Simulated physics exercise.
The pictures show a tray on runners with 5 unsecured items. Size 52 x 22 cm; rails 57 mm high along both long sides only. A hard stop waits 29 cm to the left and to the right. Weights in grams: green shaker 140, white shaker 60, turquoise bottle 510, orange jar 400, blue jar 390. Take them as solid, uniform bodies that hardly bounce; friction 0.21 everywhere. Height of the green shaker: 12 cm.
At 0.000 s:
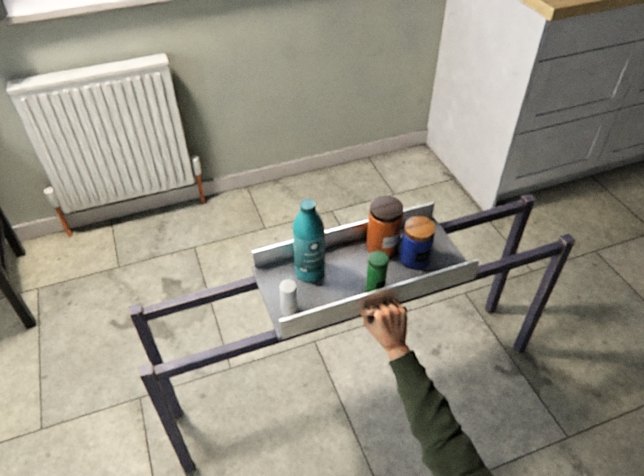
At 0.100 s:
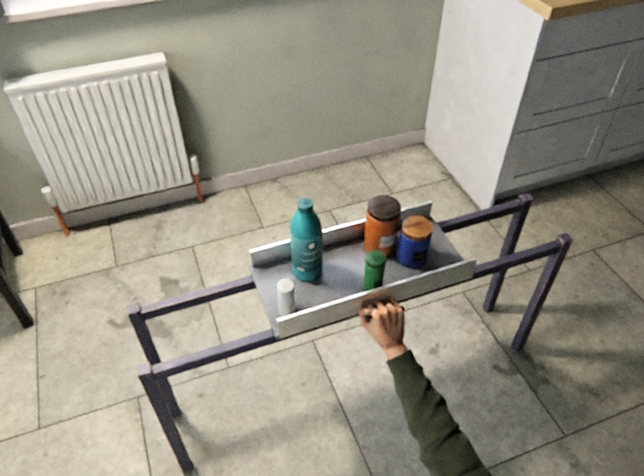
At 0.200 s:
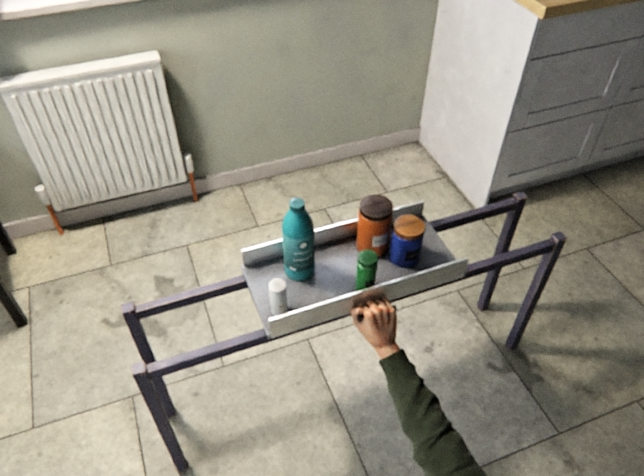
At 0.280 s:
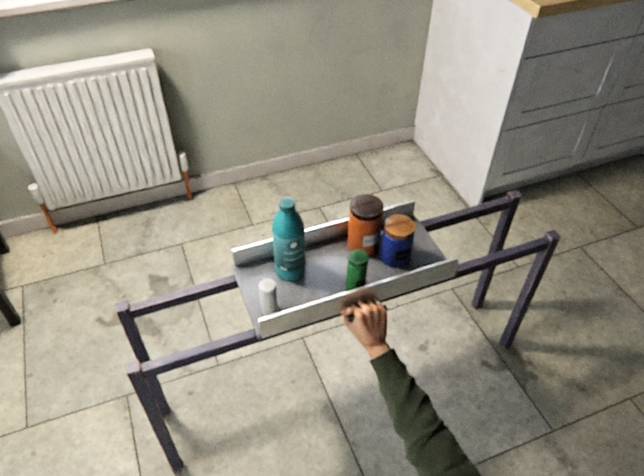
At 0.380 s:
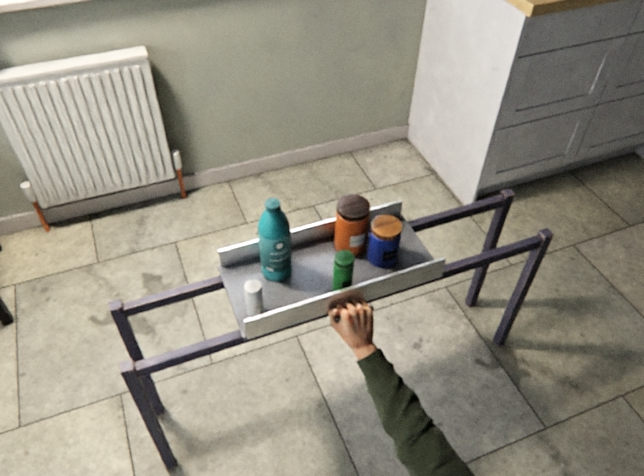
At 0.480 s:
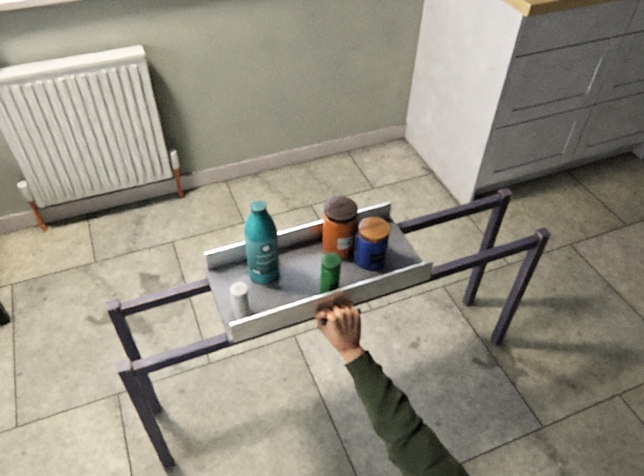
The video shows a hand in a green sleeve gripping the near side of a tray on a dark metal frame, first holding it nearly still, then sliding it left with its two bottles, two jars and white container.
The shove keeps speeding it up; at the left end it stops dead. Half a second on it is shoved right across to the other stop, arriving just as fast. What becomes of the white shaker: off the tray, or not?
The white shaker falls out.
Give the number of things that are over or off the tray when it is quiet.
1 of them.
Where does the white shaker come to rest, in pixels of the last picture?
Around (109, 458).
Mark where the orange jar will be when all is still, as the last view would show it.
Near (459, 195).
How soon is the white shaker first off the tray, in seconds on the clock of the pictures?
At about 1.1 s.
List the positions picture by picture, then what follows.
The first frame shows tray midway; white shaker (289, 299); green shaker (377, 275).
The second frame shows tray midway; orange jar (382, 227); blue jar (415, 242).
The third frame shows tray 1 cm left; green shaker (366, 274); turquoise bottle (298, 238).
The fourth frame shows tray 2 cm left; orange jar (365, 226); blue jar (397, 241).
The fifth frame shows tray 4 cm left; green shaker (343, 274); turquoise bottle (275, 239).
The sixth frame shows tray 7 cm left; white shaker (240, 302); orange jar (340, 228).
After 1.08 s, tray 29 cm left; white shaker now off the tray; turquoise bottle moved 6 cm; green shaker moved 6 cm.
After 2.28 s, tray 17 cm left; turquoise bottle moved 9 cm; blue jar moved 9 cm; orange jar moved 9 cm.
After 3.28 s, tray 28 cm right; turquoise bottle moved 9 cm; blue jar moved 9 cm; orange jar moved 9 cm.
In the end (3.9 s), off the tray, white shaker; the other 4 under 5 cm from the start. In the last view, white shaker near (109, 458).
